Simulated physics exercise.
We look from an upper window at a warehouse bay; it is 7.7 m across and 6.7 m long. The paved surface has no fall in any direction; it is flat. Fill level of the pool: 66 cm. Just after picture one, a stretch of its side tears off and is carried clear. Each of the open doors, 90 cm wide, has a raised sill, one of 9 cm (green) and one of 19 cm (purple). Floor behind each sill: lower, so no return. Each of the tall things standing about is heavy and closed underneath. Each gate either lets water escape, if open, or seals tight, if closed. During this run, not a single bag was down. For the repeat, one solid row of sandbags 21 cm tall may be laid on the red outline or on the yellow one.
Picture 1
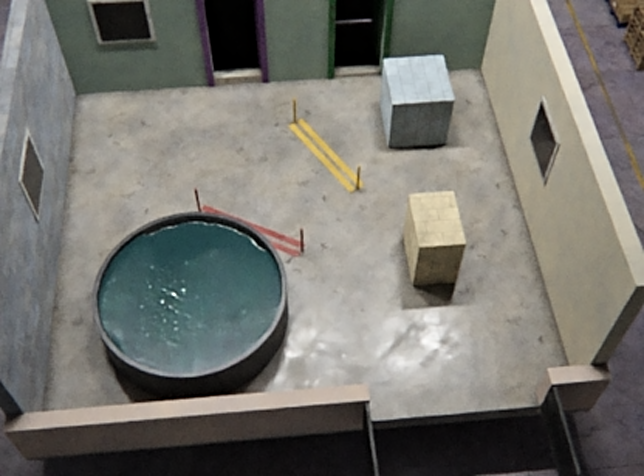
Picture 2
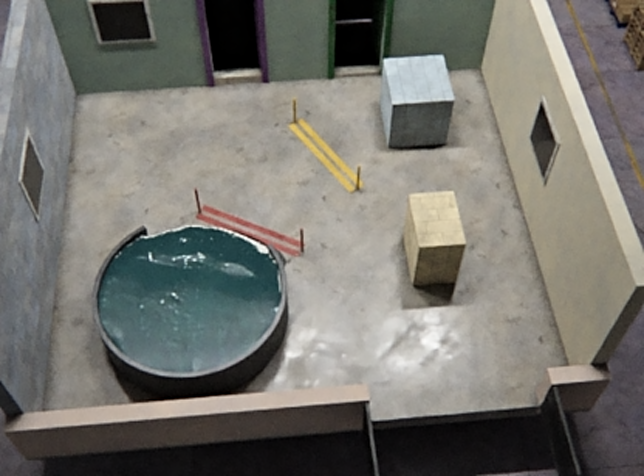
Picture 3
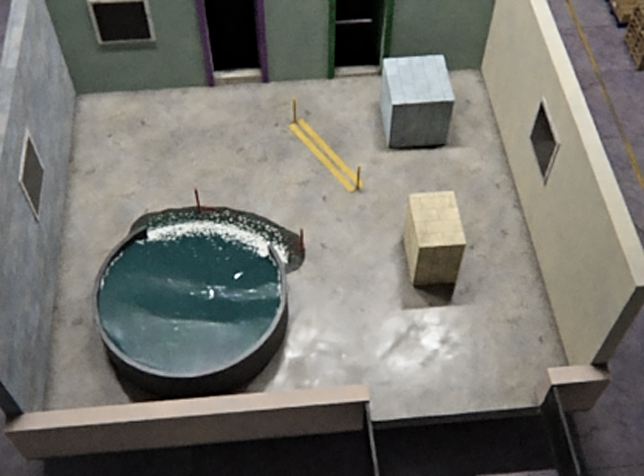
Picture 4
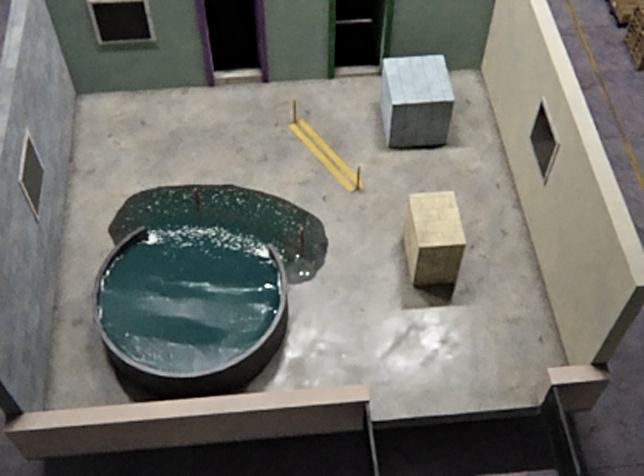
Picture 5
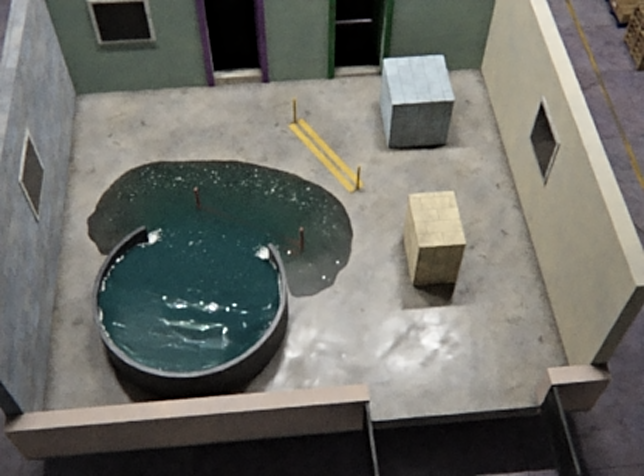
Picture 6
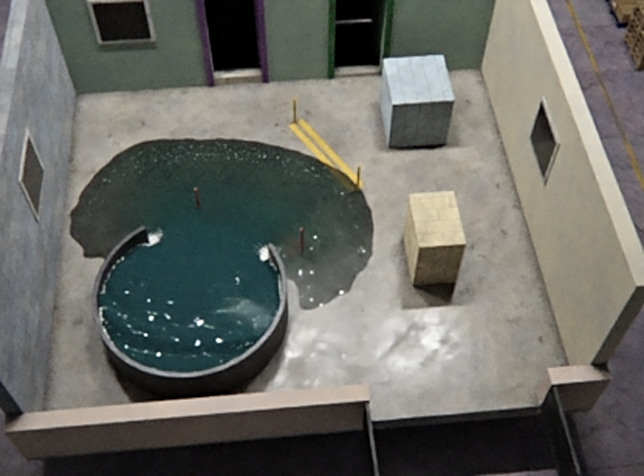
A round, dark-rimmed pool of teal water stands at the lower left of a walled grey concrete bay, seen from high above by a still camera. Behind it are red and yellow floor stripes, a pale blue block and a cream block to the right, and purple- and green-framed doorways. The pool's far side opens, and water pours out, covers the red stripes and spreads in a widening dark sheet to the yellow ones.
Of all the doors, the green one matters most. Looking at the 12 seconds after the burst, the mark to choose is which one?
Choose the yellow mark.
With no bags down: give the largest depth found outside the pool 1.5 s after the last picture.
33 cm.
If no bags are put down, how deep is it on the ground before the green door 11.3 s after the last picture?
It comes to some 7.5 cm deep at that spot.
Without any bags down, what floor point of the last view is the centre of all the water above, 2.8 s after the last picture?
I'd say somewhere about (241, 179).
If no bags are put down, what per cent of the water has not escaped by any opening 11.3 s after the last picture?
I'd say roughly 84 in a hundred, give or take.
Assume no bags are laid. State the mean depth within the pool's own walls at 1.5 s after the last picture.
It's around 30 cm deep on average.
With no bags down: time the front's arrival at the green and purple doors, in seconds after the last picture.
Green 0.8 s, purple 0.5 s.
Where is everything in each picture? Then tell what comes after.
In the first picture, still water, 66 cm deep, in the pool at (191, 292).
In the second picture, the front is at a hidden place, 1.2 m from the gap on the pool's far side; 0.5 m2 of floor is under water; 66 cm left at the back of the pool.
In the third picture, the front is at a hidden place, 1.4 m from the gap on the pool's far side; 1.7 m2 of floor is under water; 66 cm left at the back of the pool.
In the fourth picture, the front is at a hidden place, 1.7 m from the gap on the pool's far side; 3.8 m2 of floor is under water; 66 cm left at the back of the pool.
In the fifth picture, water pours out on the pool's far side and has run 2.2 m, to (116, 187); typically 6 cm deep outside, 66 cm at the pool's back.
In the sixth picture, water pours out on the pool's far side and has run 2.6 m, to (136, 149); typically 5 cm deep outside, 64 cm at the pool's back.
Then, 0.7 s after the last picture water covers 50 % of the floor and is deepest (28 cm) near (205, 234) in the run without bags; in at the green door, 0 L with no bags, 0 L with the row on red, 0 L on yellow.
Then, 1.5 s after the last picture water covers 55 % of the floor and is deepest (33 cm) near (183, 88) in the run without bags; in at the green door, 11 L with no bags, 0 L with the row on red, 0 L on yellow.
Then, 2.8 s after the last picture water covers 55 % of the floor and is deepest (26 cm) near (483, 97) in the run without bags; in at the green door, 103 L with no bags, 14 L with the row on red, 0 L on yellow.
Then, 6.3 s after the last picture water covers 85 % of the floor and is deepest (16 cm) near (41, 434) in the run without bags; in at the green door, 178 L with no bags, 31 L with the row on red, 0 L on yellow.
Then, 11.3 s after the last picture water covers 100 % of the floor and is deepest (12 cm) near (41, 434) in the run without bags; in at the green door, 188 L with no bags, 37 L with the row on red, 0 L on yellow.
